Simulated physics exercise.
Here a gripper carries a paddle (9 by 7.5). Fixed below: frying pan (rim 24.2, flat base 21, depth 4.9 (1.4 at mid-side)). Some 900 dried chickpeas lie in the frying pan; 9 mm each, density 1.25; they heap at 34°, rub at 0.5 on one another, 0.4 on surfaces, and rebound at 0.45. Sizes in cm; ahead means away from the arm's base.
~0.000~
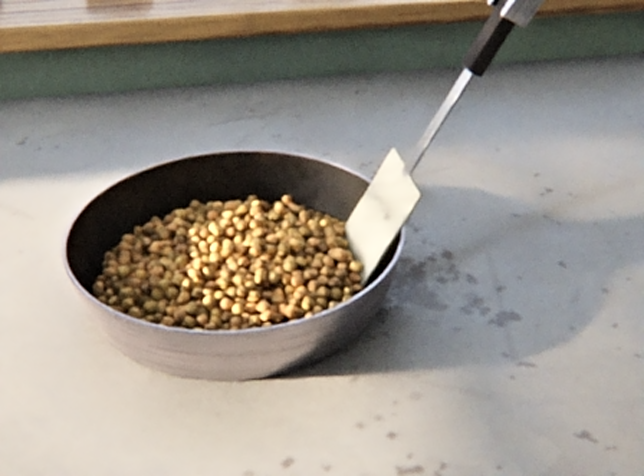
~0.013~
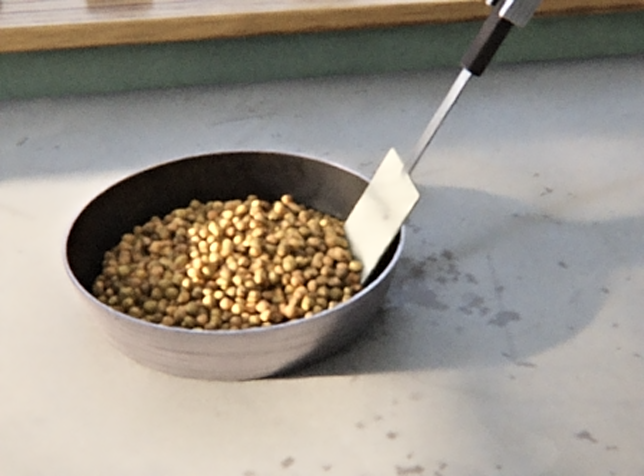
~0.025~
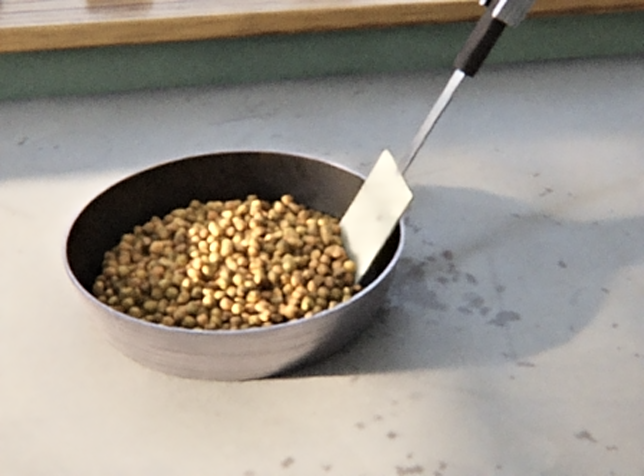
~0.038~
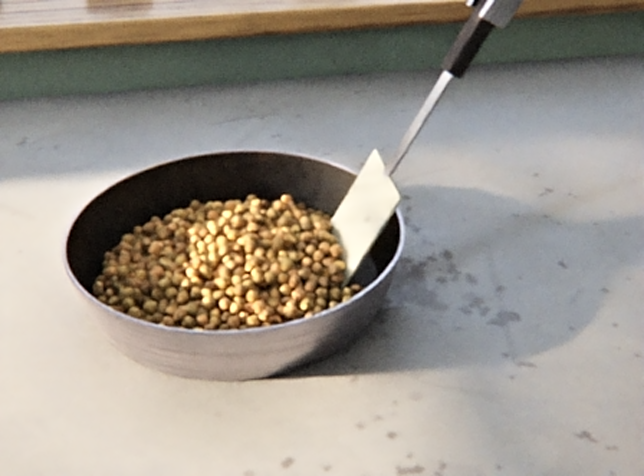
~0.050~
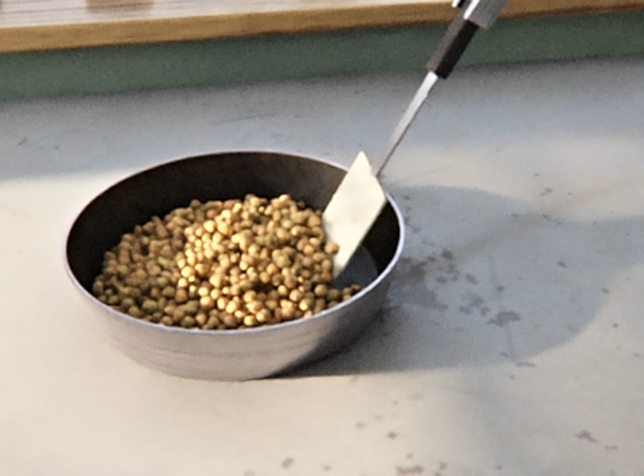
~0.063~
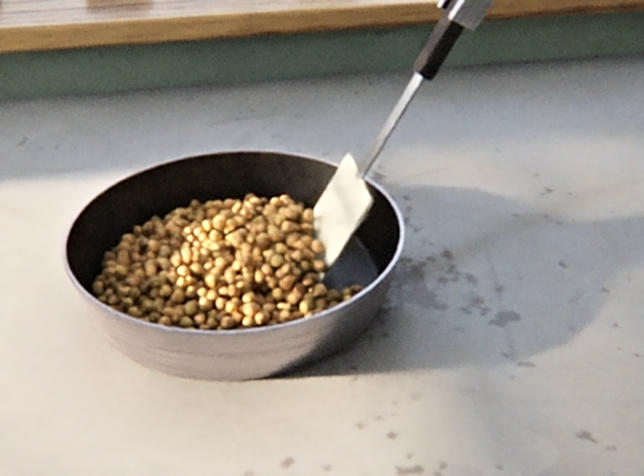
A pale, speckled grey surface with a green band and a wooden edge behind it is seen from above at an angle by a still camera. A dark-lined frying pan with a grey outside sits left of centre, heaped with golden-brown chickpeas, a cream paddle leaning inside its right edge. The paddle slides a short way left, pushing the chickpeas beside it and baring a small patch of pan floor.
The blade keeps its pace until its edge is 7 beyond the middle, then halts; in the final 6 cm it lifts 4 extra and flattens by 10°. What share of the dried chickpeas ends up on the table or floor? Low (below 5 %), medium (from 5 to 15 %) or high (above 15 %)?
Answer: Medium; from 5 to 15 % of the dried chickpeas finish on the table or floor.
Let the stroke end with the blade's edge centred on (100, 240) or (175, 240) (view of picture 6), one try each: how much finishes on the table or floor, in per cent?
About 15 and 0 per cent.
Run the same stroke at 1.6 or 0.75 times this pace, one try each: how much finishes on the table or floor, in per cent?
Some 15 and 0 per cent.
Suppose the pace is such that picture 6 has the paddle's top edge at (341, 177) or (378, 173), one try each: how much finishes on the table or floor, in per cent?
Some 15 and 0 per cent.
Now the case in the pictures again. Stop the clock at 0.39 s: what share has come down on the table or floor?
Some 8 per cent.
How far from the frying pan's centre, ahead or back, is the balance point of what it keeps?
Roughly 3.5 cm ahead.
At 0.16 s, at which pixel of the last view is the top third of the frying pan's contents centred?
Near (179, 252).
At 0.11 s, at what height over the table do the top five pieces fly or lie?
Roughly 5 cm.
After 0.11 s, sloping 61°, highest piece 6 above the table; 898 in the frying pan.
After 0.16 s, sloping 57°, highest piece 7 above the table; 898 in the frying pan.
After 0.39 s, sloping 51°, highest piece 5 above the table; 829 in the frying pan, 66 on the table or floor, 3 on the blade or in flight.
After 1.44 s, sloping 51°, highest piece 5 above the table; 829 in the frying pan, 69 on the table or floor.
In the end, 829 in the frying pan, 69 on the table or floor. That is 8 % on the table or floor.
